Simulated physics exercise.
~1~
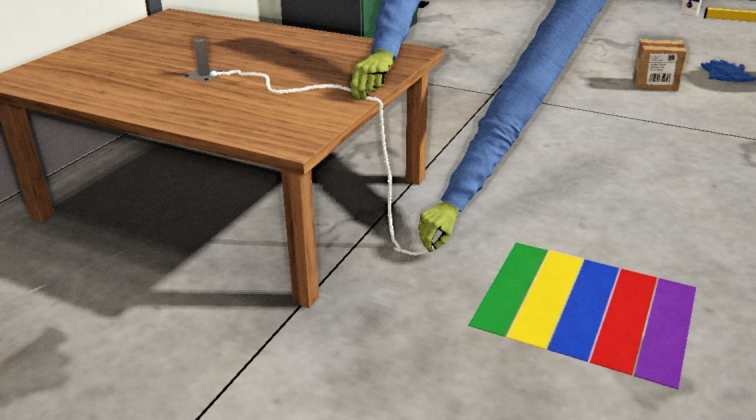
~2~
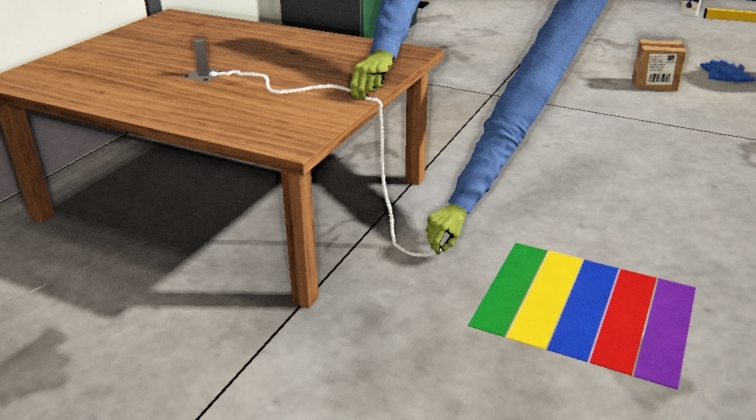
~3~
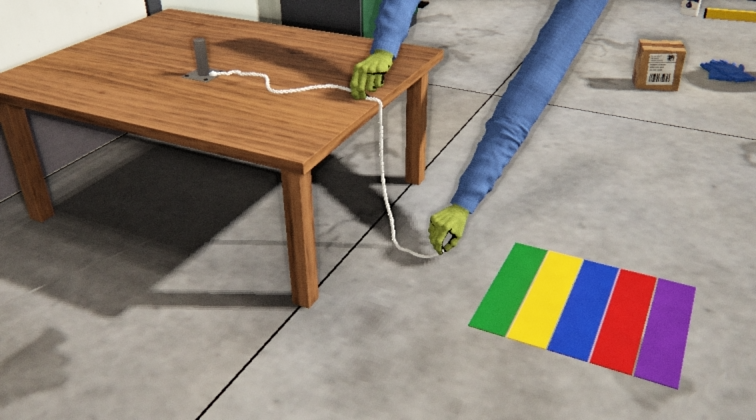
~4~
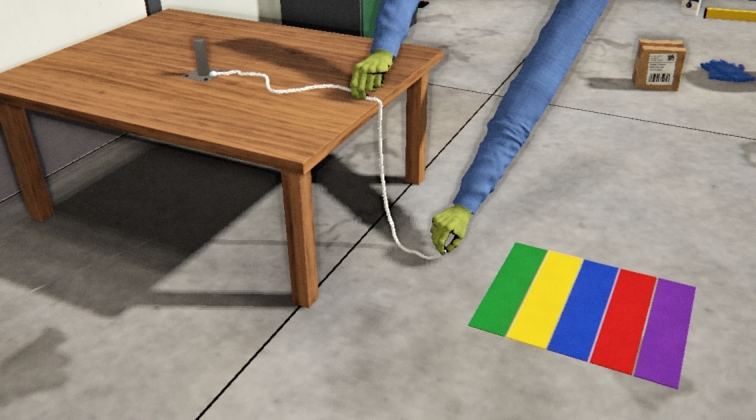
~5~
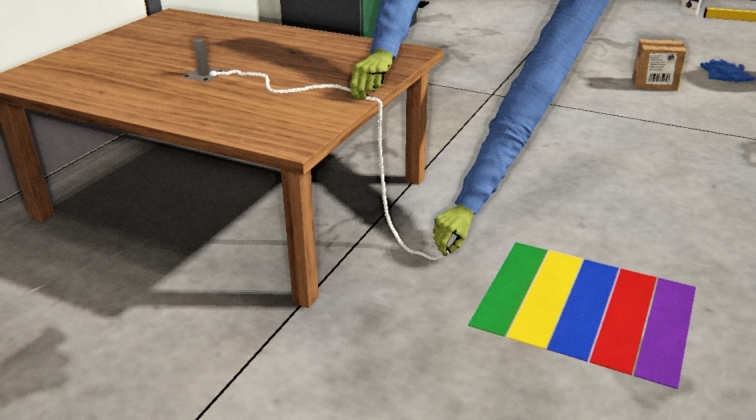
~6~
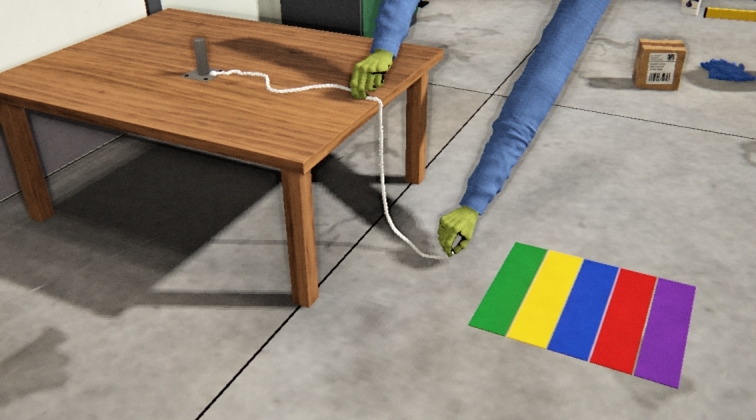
In a room with a concrete floor, one gloved hand pinned a white cord at a wooden table's edge while the other drew its hanging end slightly right, toward the side with the coloured strips.
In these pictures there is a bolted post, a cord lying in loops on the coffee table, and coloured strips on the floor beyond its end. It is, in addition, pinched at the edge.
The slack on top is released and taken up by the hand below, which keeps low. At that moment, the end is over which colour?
Over blue.
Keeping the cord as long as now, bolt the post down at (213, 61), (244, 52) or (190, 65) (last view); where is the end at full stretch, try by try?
Try by try, around (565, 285), (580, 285) and (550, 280).
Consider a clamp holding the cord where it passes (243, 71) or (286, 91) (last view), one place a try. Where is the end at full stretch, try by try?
The two answers, in sequence: (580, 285) and (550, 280).
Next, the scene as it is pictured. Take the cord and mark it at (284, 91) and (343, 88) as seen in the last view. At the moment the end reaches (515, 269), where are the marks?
The first lands at (311, 94), while the second lands at (370, 101).
Soon after, end near (515, 269); over green.
Then, end near (562, 282); over yellow.
At full stretch, end near (589, 289); over blue. The end stops over the blue strip.
